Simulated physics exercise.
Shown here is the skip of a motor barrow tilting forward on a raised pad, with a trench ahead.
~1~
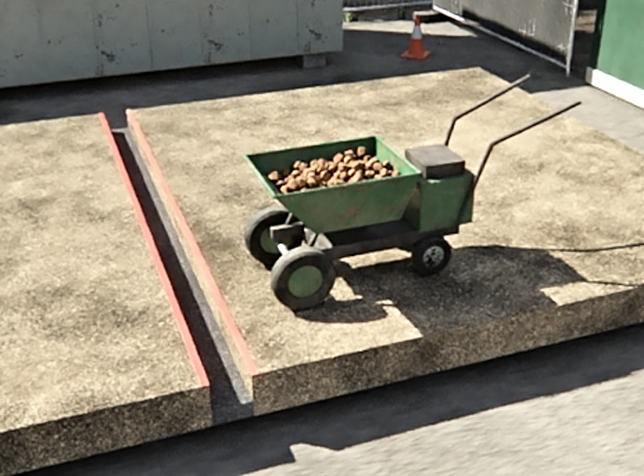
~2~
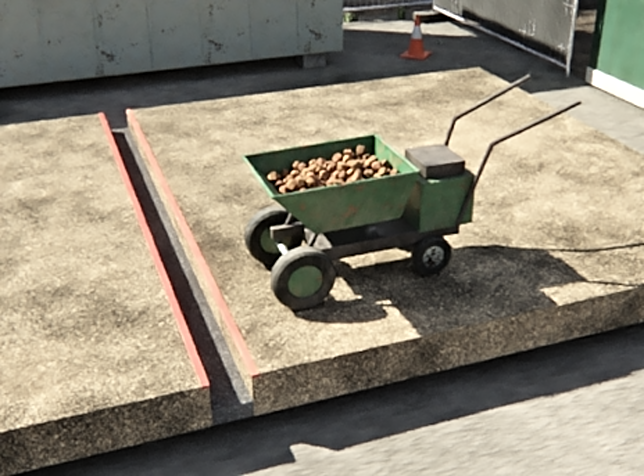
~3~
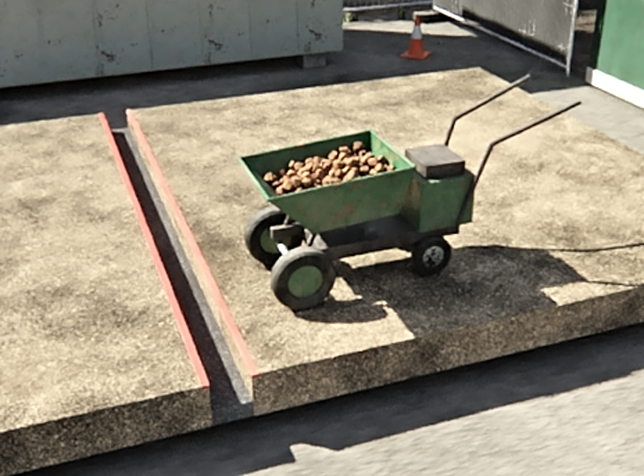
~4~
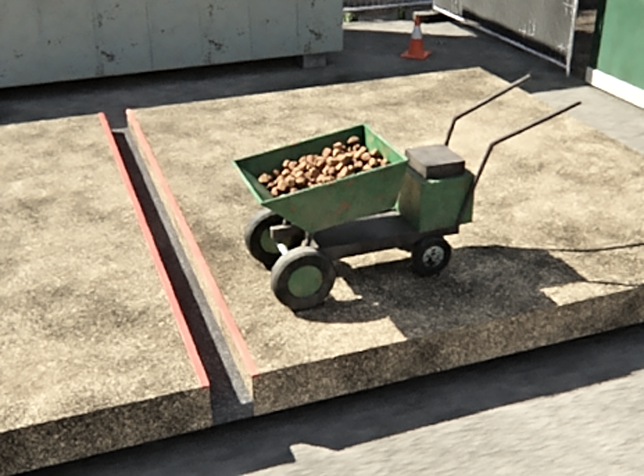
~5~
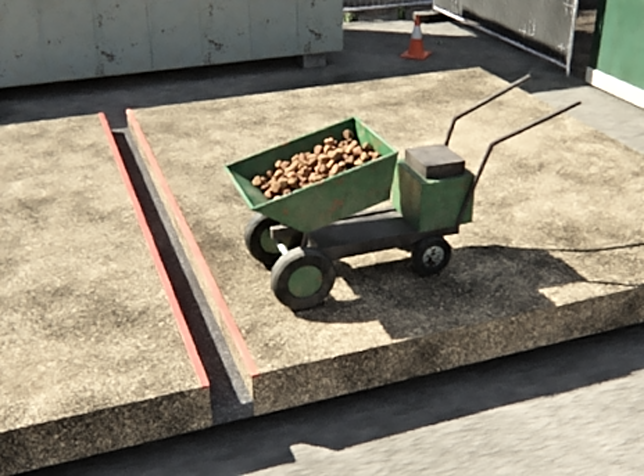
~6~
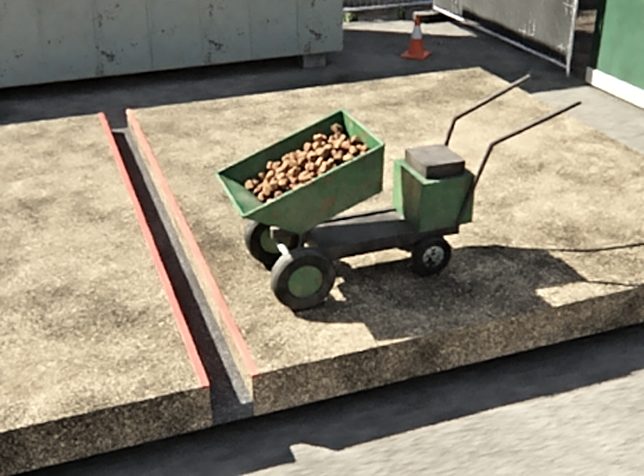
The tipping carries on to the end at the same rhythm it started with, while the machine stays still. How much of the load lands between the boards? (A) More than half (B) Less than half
Less than half (B).
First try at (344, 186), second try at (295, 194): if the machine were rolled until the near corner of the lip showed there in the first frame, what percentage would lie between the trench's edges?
Roughly 50 per cent first, then roughly 60 per cent.
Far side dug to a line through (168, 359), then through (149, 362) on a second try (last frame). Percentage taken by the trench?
The first case gives close to 70 per cent and the second close to 90 per cent.
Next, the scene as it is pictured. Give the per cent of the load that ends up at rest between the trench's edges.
About 35 per cent.
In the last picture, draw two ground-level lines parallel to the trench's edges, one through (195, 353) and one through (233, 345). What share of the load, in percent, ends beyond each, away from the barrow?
First 60 in a hundred, second 100 in a hundred.
Soon after the last picture, skip tipped steeply; all in the skip.
A little later, skip tipped right over; most in the skip; a stray few in or heaped over the trench; a small part beyond it; a small part falling.
Later still, skip tipped right over; about a quarter in the skip; about a quarter in or heaped over the trench; about two thirds beyond it.
By the end, skip tipped right over; about a third in or heaped over the trench; about two thirds beyond it.
